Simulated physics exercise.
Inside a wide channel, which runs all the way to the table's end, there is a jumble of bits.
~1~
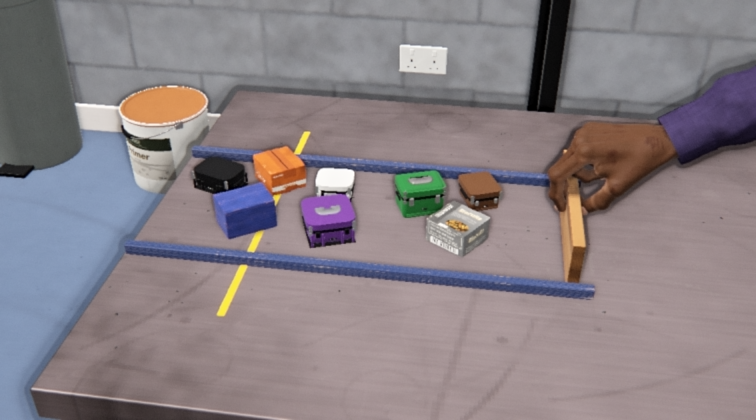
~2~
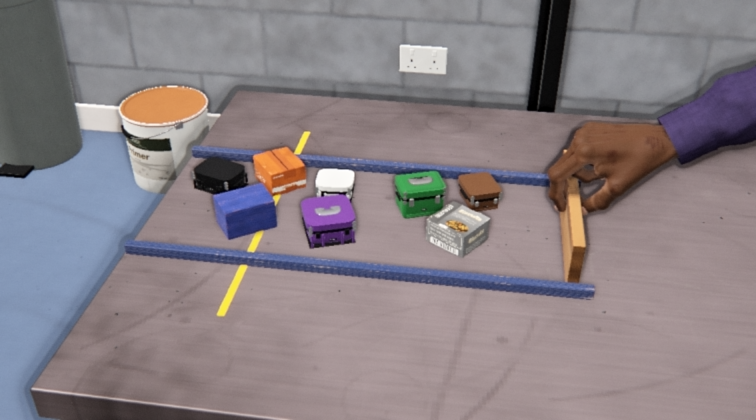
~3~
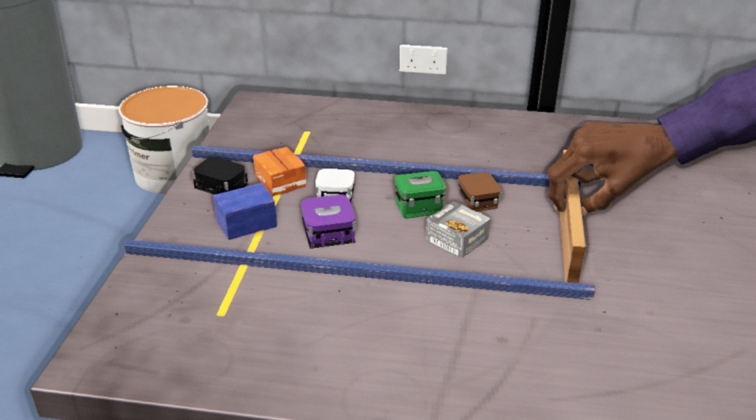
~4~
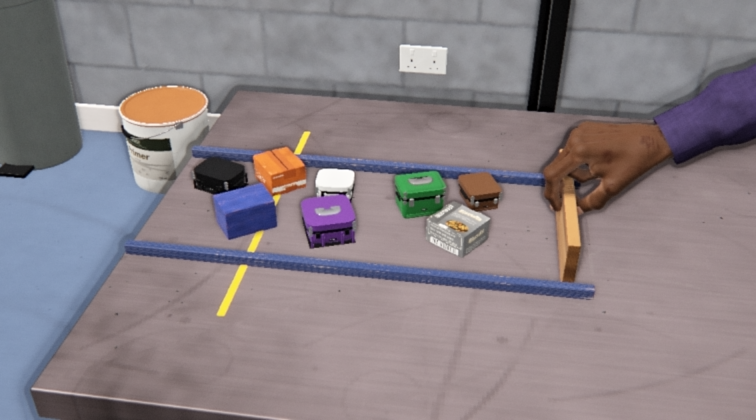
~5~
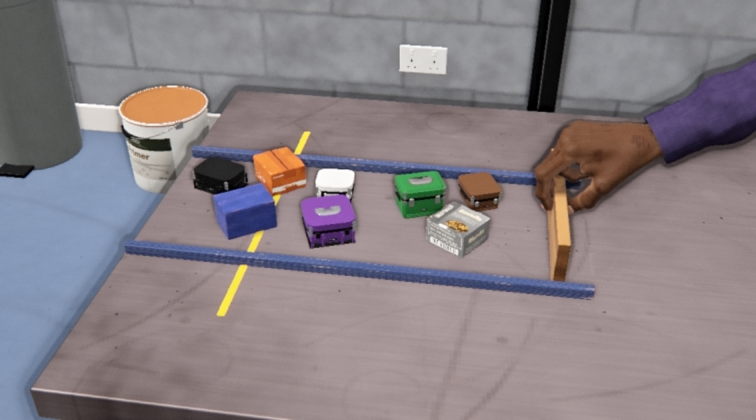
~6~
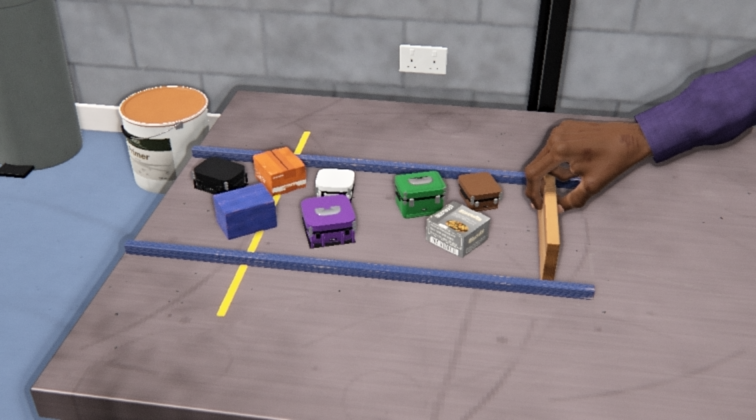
A hand holding an upright wooden board at the right of a blue-railed channel stays still at first, then slides the board slightly left, while the eight colourful cases and boxes scattered between the rails remain motionless.
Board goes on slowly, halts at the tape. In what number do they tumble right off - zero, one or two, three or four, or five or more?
One or two tumble off.
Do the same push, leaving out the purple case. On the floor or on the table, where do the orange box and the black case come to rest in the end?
Looking at the two, the orange box stays up top and the black case ends up below.
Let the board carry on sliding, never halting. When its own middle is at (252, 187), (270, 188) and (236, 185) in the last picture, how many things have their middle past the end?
Per position: 2 / 2 / 3.
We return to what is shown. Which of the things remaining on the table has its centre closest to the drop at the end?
The one is the orange box.
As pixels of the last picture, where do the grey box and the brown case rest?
Final pixels, roughly: (237, 219) for the first, (269, 171) for the other.
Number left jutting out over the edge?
I count 0 overhanging.
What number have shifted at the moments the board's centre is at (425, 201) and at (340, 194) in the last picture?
The number moved is 3 and then 8.
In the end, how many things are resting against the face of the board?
Well, it touches 3.
Soon after, none off yet; black case at rest near (220, 178); blue block at rest near (246, 211); orange box at rest near (280, 171).
In the end, the number that fall off is one or two; gone, blue block and black case.
